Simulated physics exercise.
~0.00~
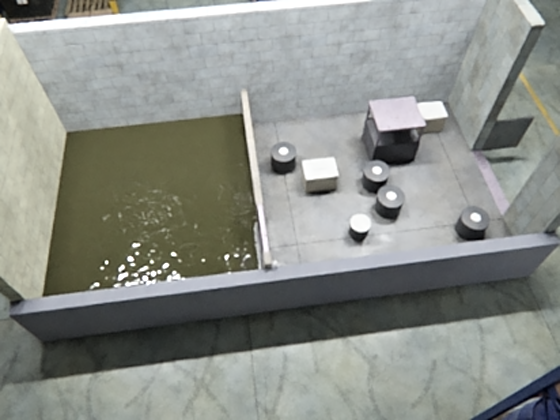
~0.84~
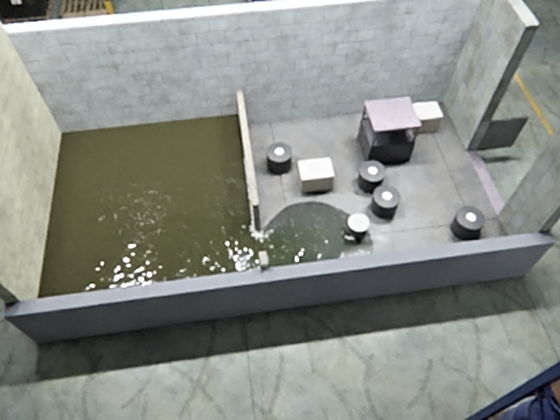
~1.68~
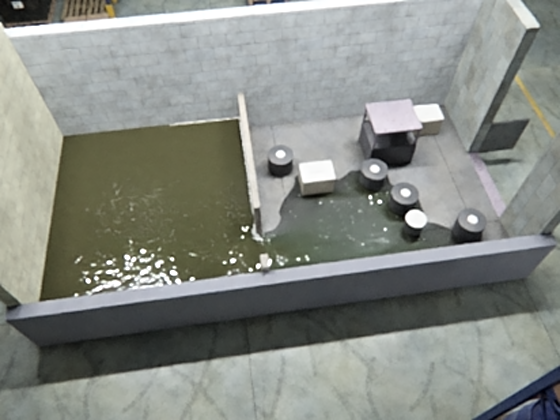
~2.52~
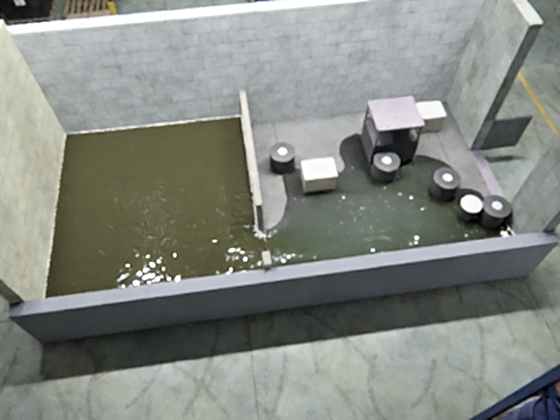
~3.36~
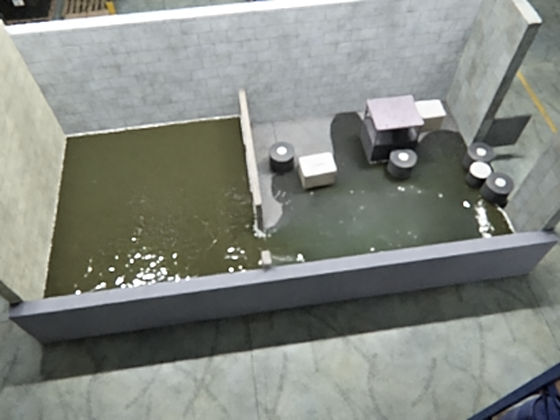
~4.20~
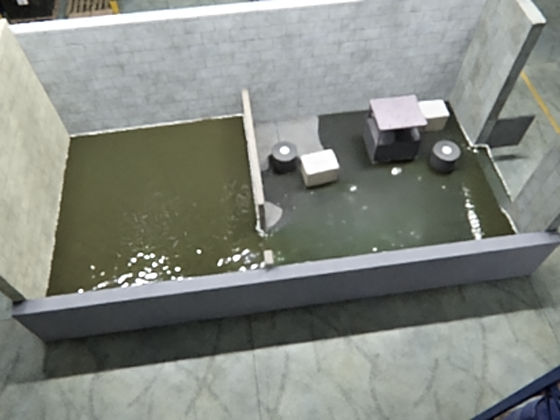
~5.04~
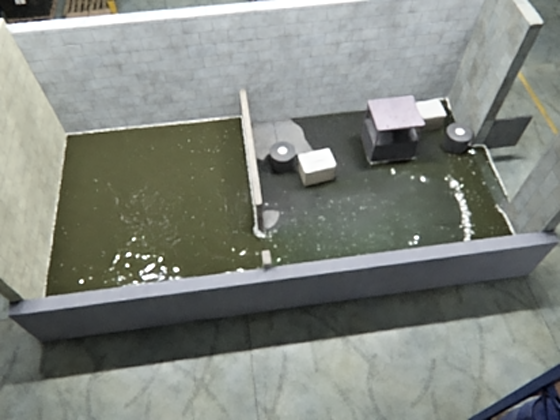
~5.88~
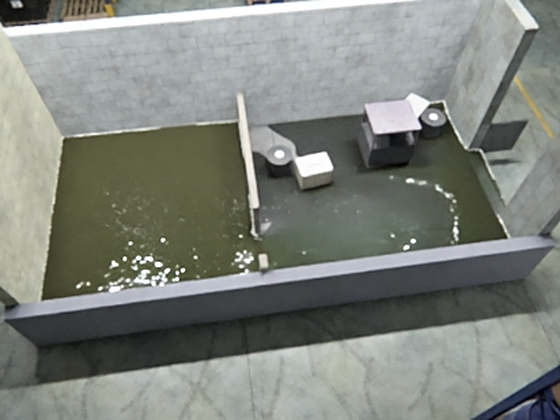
The clip opens on two adjoining rooms seen from above, the left filled with murky green water and the right dry, with dark round tubs, a small pale pail and blocky objects on its floor. A gap opens in the dividing wall, and water spreads along the front of the right room. It pushes the pail and several tubs rightward, and they gather near the opening in the right wall, then disappear from view. Another tub drifts right, then back toward the far corner. Finally it sits beside a white block, while one tub remains near the divider and water covers nearly the whole floor.
